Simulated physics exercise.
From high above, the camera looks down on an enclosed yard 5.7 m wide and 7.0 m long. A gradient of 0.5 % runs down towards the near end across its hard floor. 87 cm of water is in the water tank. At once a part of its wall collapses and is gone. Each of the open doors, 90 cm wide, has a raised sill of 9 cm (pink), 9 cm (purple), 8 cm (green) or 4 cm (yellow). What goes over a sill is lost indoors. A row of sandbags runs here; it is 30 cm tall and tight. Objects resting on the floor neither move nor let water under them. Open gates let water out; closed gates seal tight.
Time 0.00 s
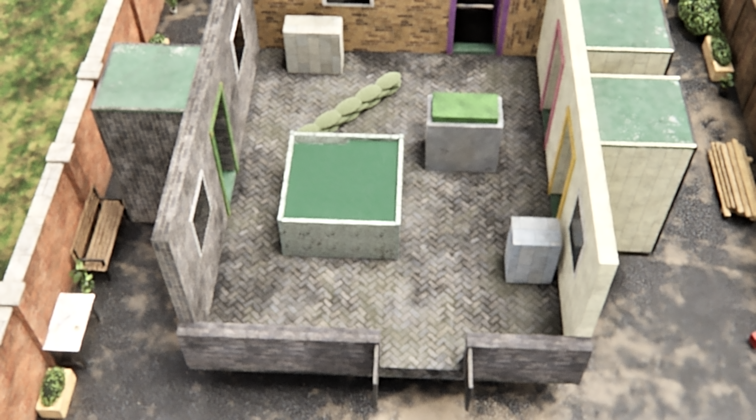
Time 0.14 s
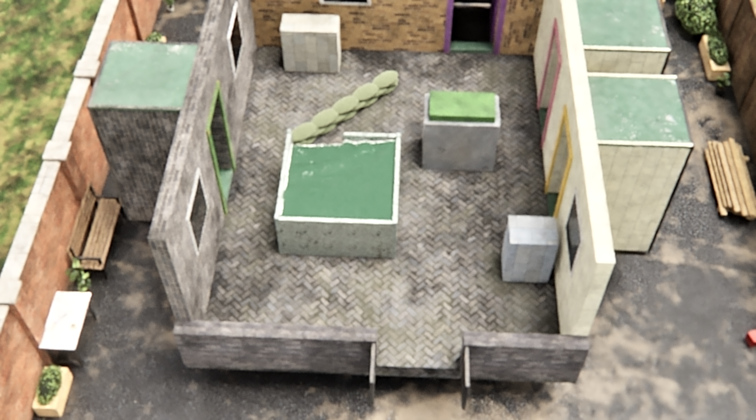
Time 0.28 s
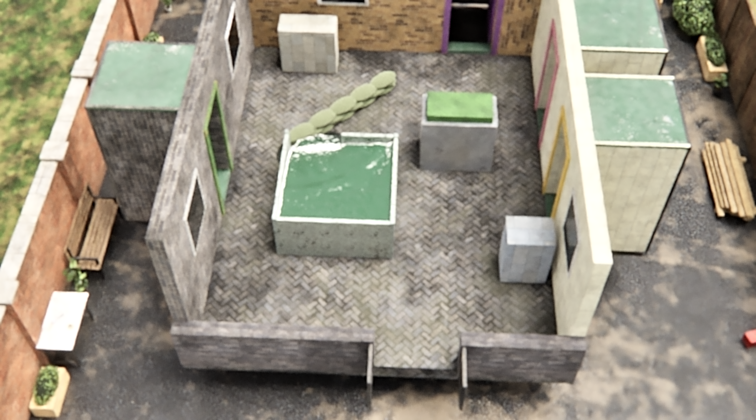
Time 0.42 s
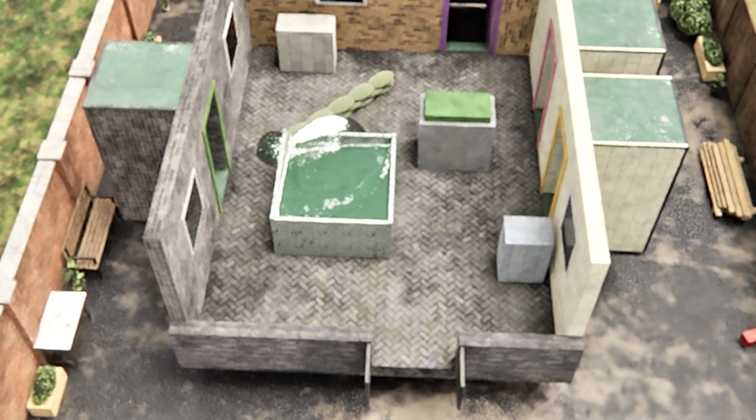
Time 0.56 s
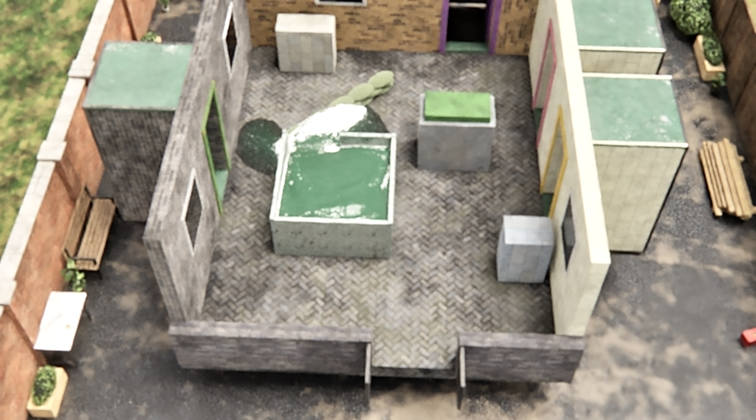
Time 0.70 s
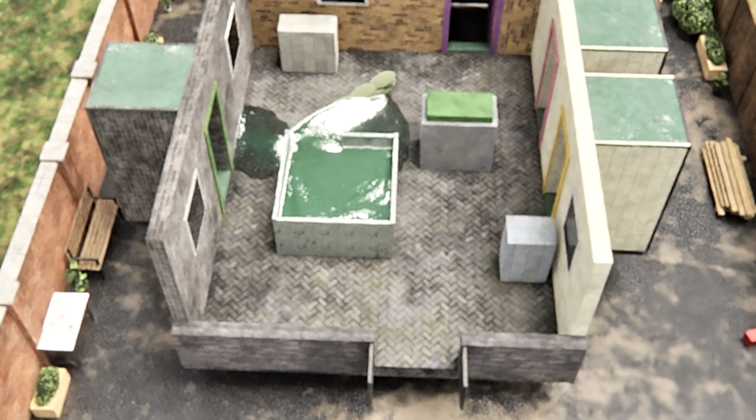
Water bursts from a pale, square tank of green water in a grey-paved, walled yard, seen from high above by a camera that drifts very slightly. A pale green row of sandbags lies diagonally behind the tank, with a green-topped grey block to the right. Part of the tank's far wall vanishes, its surface ripples, and white foam pours out, dark water spreading left and right around the sandbags.
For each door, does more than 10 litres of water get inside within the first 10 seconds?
Result: Pink door: More than stated, purple door: More than stated, green door: Less than stated, yellow door: More than stated.
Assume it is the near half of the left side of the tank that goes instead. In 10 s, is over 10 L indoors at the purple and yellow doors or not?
Door purple stays within, door yellow goes beyond.
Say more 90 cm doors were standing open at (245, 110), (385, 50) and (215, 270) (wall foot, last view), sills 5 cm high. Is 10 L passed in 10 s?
Door 1: Higher; door 2: Higher; door 3: Lower.
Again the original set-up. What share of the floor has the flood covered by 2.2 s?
Wet share: About 50 %.
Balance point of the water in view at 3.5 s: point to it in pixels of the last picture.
At roughly (366, 147).
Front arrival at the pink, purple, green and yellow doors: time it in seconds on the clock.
The front reaches pink at 2.0 s, purple at 1.3 s, green at 1.2 s, yellow at 3.4 s.
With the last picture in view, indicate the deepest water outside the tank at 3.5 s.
Roughly pixel (303, 152).
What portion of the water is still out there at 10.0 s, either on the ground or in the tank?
84 %.
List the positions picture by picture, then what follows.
In the first picture, the water tank at (343, 180) is whole and still, 87 cm deep.
In the second picture, the front is at a hidden place, 0.6 m from the gap on the water tank's far side; 0.2 m2 of floor is under water; 87 cm left at the back of the water tank.
In the third picture, water pours out on the water tank's far side and has run 0.9 m, to a hidden place; typically 16 cm deep outside, 87 cm at the water tank's back.
In the fourth picture, water pours out on the water tank's far side and has run 1.4 m, to (346, 120); typically 10 cm deep outside, 84 cm at the water tank's back.
In the fifth picture, the front is at (368, 110), 1.8 m from the gap on the water tank's far side; 2.7 m2 of floor is under water; 77 cm left at the back of the water tank.
In the sixth picture, the front is at (386, 97), 2.3 m from the gap on the water tank's far side; 3.8 m2 of floor is under water; 73 cm left at the back of the water tank.
After 1.4 s water covers 30 % of the floor and is deepest (57 cm) near (303, 152); pink door not reached, purple door 7 cm at the sill, 0 L in, green door 4 cm at the sill, 0 L in, yellow door not reached.
After 2.2 s water covers 50 % of the floor and is deepest (44 cm) near (303, 152); pink door 14 cm at the sill, 3 L in, purple door 18 cm at the sill, 6 L in, green door 6 cm at the sill, 0 L in, yellow door not reached.
After 3.5 s water covers 60 % of the floor and is deepest (36 cm) near (303, 152); pink door 19 cm at the sill, 69 L in, purple door 18 cm at the sill, 52 L in, green door 6 cm at the sill, 0 L in, yellow door 1 cm at the sill, 0 L in.
After 6.0 s water covers 80 % of the floor and is deepest (20 cm) near (303, 152); pink door 14 cm at the sill, 137 L in, purple door 16 cm at the sill, 133 L in, green door 5 cm at the sill, 1 L in, yellow door 6 cm at the sill, 0 L in.
After 10.0 s water covers 95 % of the floor and is deepest (13 cm) near (534, 254); pink door 11 cm at the sill, 169 L in, purple door 9 cm at the sill, 159 L in, green door 4 cm at the sill, 1 L in, yellow door 6 cm at the sill, 22 L in.
